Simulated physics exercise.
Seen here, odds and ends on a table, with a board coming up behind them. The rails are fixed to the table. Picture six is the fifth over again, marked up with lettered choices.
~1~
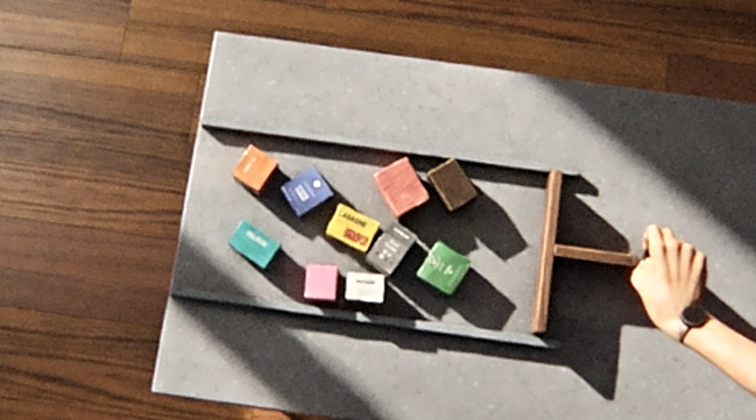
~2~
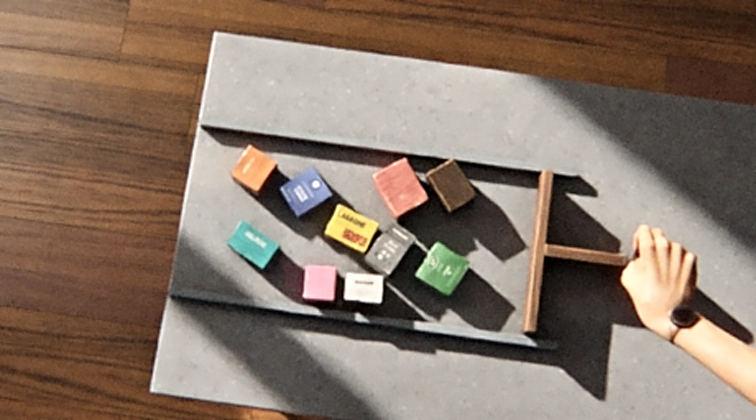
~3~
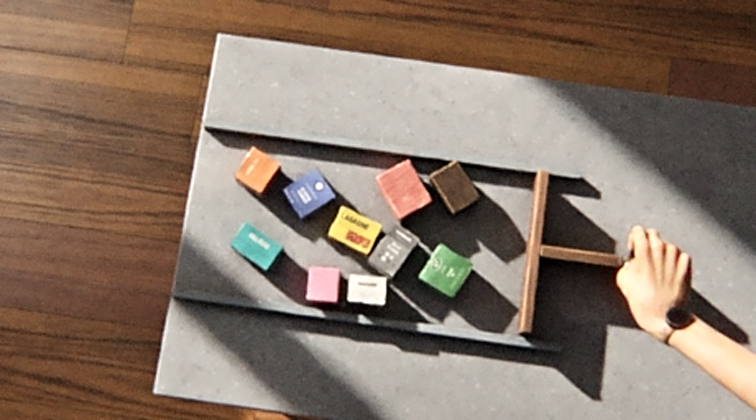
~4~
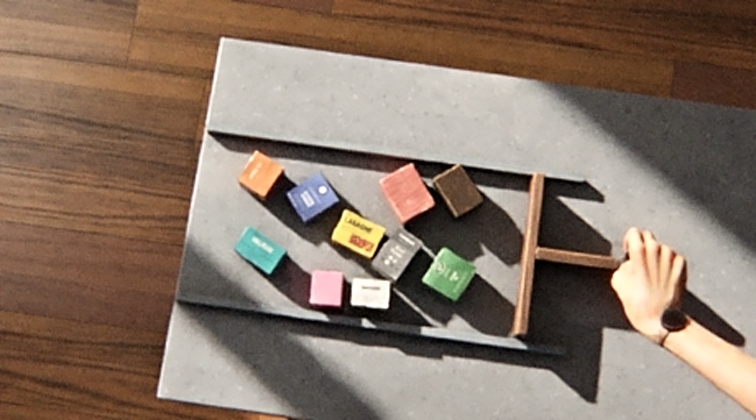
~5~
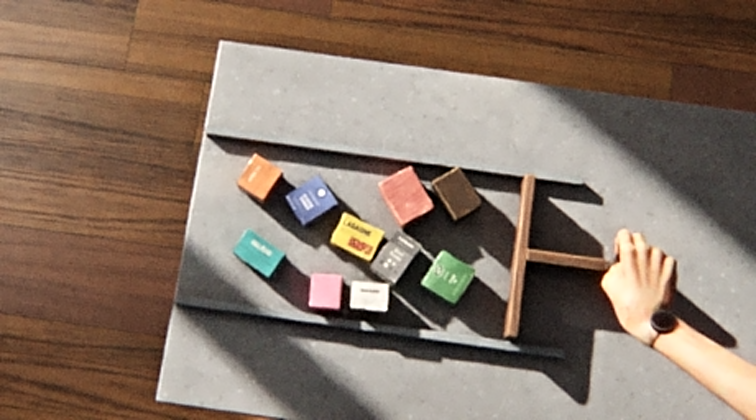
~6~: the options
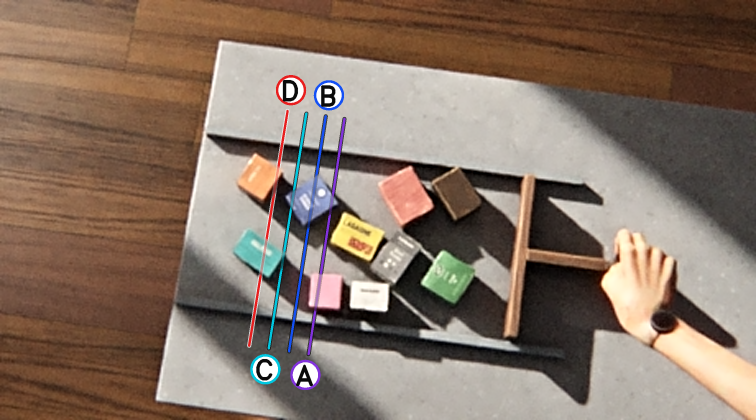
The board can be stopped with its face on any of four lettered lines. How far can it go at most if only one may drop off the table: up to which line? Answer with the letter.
No second one falls up to C.
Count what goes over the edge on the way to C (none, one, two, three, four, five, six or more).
One.
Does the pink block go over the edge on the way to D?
By then, yes.
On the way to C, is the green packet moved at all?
By then, yes.
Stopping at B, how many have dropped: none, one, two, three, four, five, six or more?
In all, one.
On the copy, A at (327, 234); B at (308, 231); C at (288, 228); D at (269, 226).
On C. First, board (437, 242); white packet (366, 298); black block (423, 186).
Then, board (354, 231); orange packet (221, 159); blue packet (254, 176).
Finally, board (290, 222); orange packet over the edge; blue packet (203, 172); one fallen.
By contrast, A is within the limit but short; B is within the limit but short; D drops three.
